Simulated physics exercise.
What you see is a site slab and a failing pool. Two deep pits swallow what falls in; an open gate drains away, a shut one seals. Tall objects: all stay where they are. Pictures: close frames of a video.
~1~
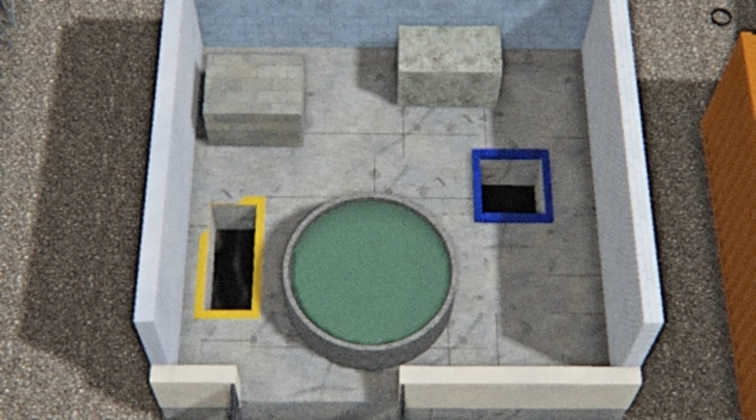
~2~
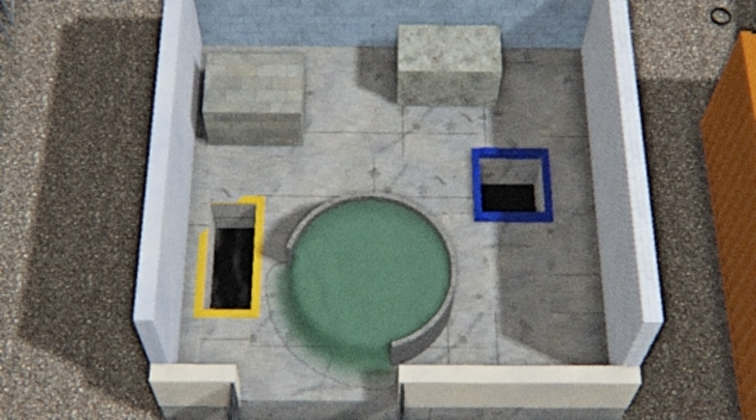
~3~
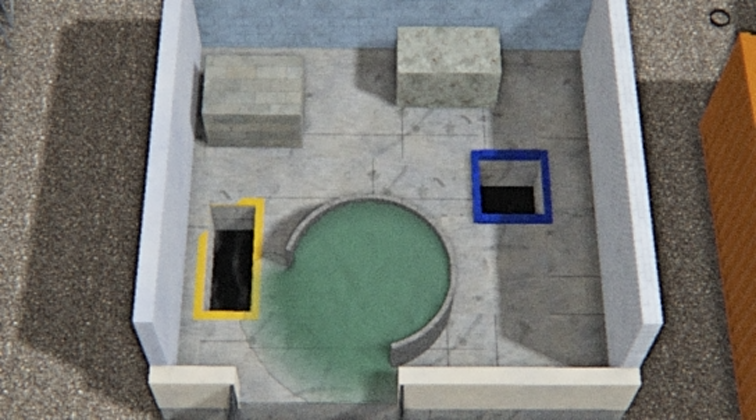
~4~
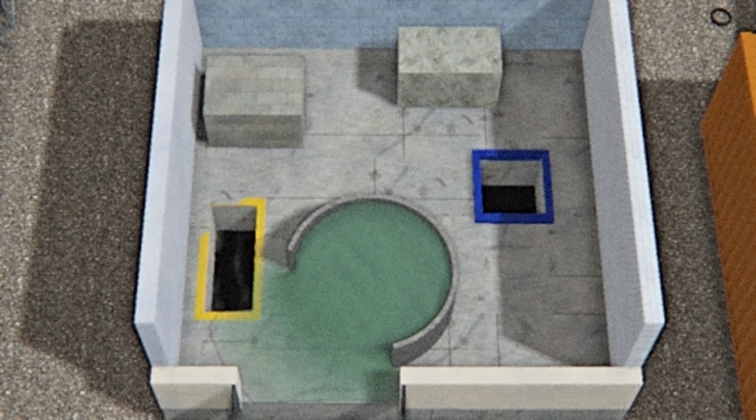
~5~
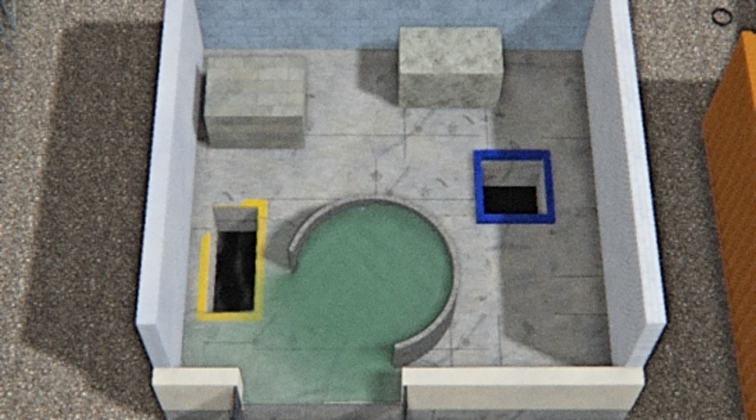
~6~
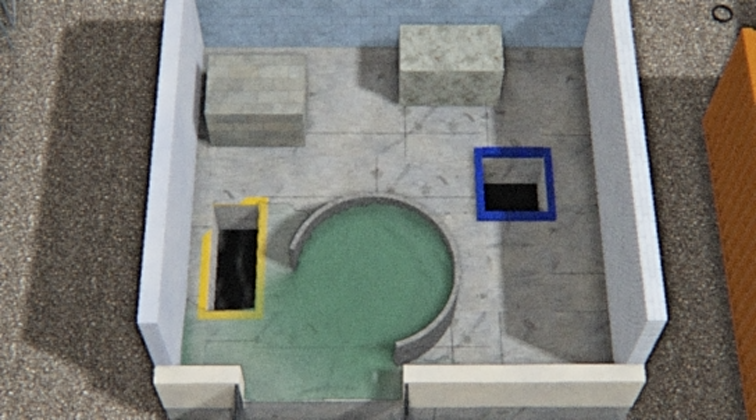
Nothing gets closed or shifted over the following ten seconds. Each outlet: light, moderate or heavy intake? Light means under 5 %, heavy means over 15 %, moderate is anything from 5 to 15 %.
Intake - gate: Heavy, yellow pit: Heavy, blue pit: Light.
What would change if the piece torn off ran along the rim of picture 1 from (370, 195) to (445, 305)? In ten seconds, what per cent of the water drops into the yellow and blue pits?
Yellow: 8 percent; blue: 20 percent.
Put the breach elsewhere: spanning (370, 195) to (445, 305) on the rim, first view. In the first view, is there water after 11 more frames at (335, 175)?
Outcome: Spared.
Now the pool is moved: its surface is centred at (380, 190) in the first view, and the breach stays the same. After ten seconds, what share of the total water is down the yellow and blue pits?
After ten seconds: Yellow pit at 50 percent, blue pit at 0 percent.
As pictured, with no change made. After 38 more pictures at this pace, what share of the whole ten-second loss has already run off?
Close to 90 per cent.
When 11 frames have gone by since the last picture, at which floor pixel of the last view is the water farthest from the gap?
I'd say near (196, 182).
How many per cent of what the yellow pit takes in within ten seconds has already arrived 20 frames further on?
Share at that point: Roughly 70 %.
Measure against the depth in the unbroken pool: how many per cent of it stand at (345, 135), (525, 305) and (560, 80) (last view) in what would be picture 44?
Respectively near 0, 0 and 0 per cent.
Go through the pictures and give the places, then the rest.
The first frame shows the pool at (370, 271) is whole and still.
In the second frame, the front is at a hidden place, out from the gap at (312, 337).
In the third frame, the front is at (268, 258), out from the gap at (311, 339).
In the fourth frame, water pours out at (313, 340) and has run to a hidden place.
In the fifth frame, water pours out at (315, 342) and has run to a hidden place.
In the sixth frame, the front is at a hidden place, out from the gap at (316, 340).
A moment on, water covers 15 % of the floor; the gate 21 %, the yellow pit 7 %, the blue pit 0 %.
Next, water covers 15 % of the floor; the gate 35 %, the yellow pit 13 %, the blue pit 0 %.
Then, water covers 20 % of the floor; the gate 47 %, the yellow pit 21 %, the blue pit 0 %.
Later, water covers 20 % of the floor; the gate 56 %, the yellow pit 27 %, the blue pit 0 %.
In the end, water covers 10 % of the floor; the gate 61 %, the yellow pit 30 %, the blue pit 0 %.
